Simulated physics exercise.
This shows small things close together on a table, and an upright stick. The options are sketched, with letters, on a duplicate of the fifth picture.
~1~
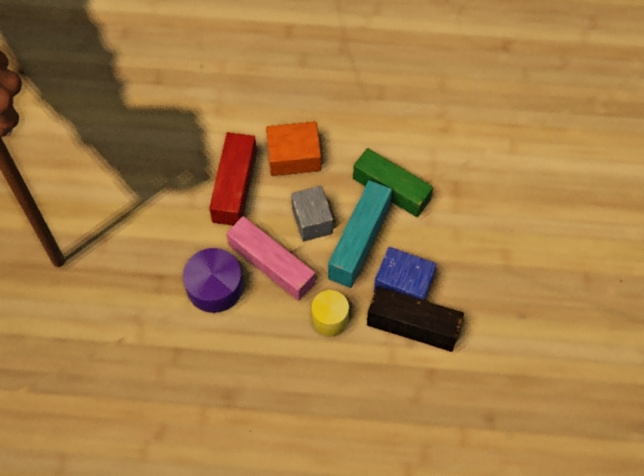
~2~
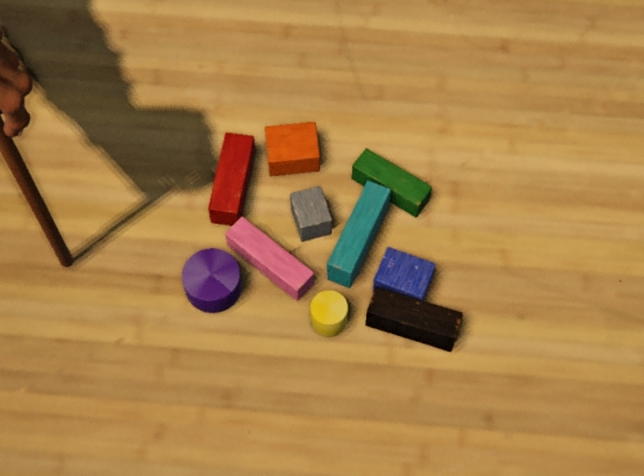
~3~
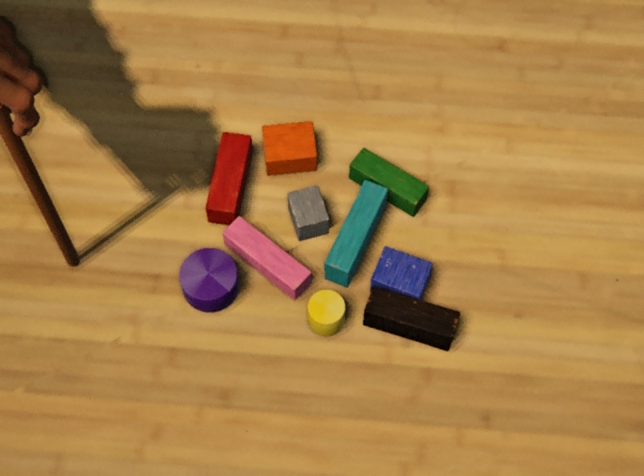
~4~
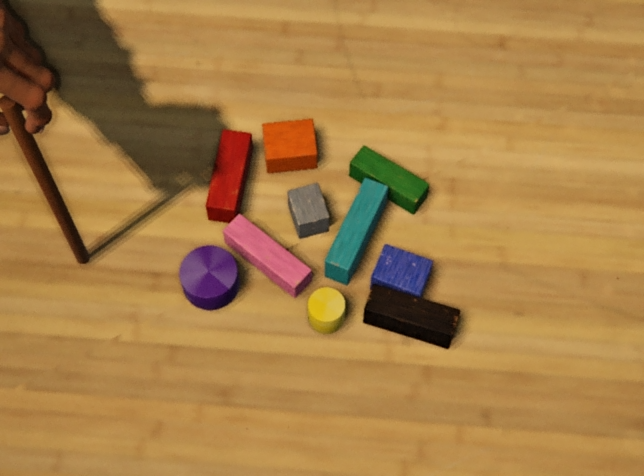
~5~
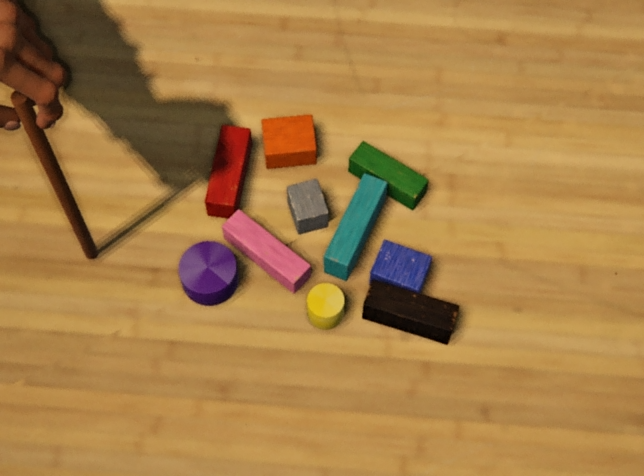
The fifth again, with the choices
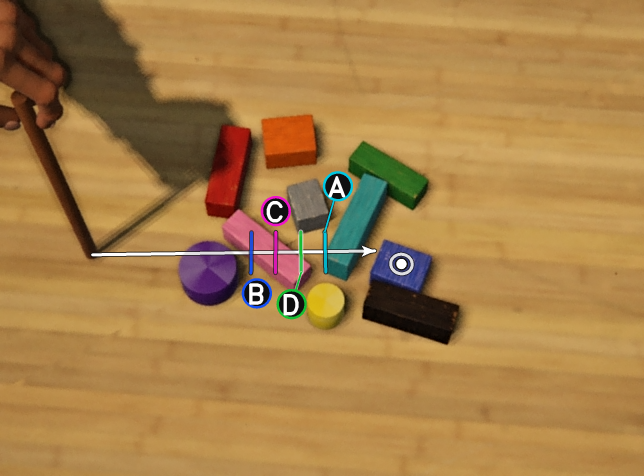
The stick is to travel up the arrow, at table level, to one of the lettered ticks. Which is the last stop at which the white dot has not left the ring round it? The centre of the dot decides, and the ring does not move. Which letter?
As far as tick D.
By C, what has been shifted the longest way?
The pink bar.
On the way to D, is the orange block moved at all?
By then, no.
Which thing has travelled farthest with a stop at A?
The pink bar has gone farthest.
On the copy, A at (326, 251); B at (251, 252); C at (276, 253); D at (301, 252); the arrow from (93, 255) to (375, 251); the white dot at (402, 264).
On D. First, foot of the stick (168, 255).
Then, foot of the stick (243, 253); purple tin (216, 280).
Finally, foot of the stick (301, 253); pink bar (319, 241); grey block (335, 202); the dot is still in its ring.
By contrast, A shifts the dotted thing to (427, 272); B keeps the dot in but is short; C keeps the dot in but is short.
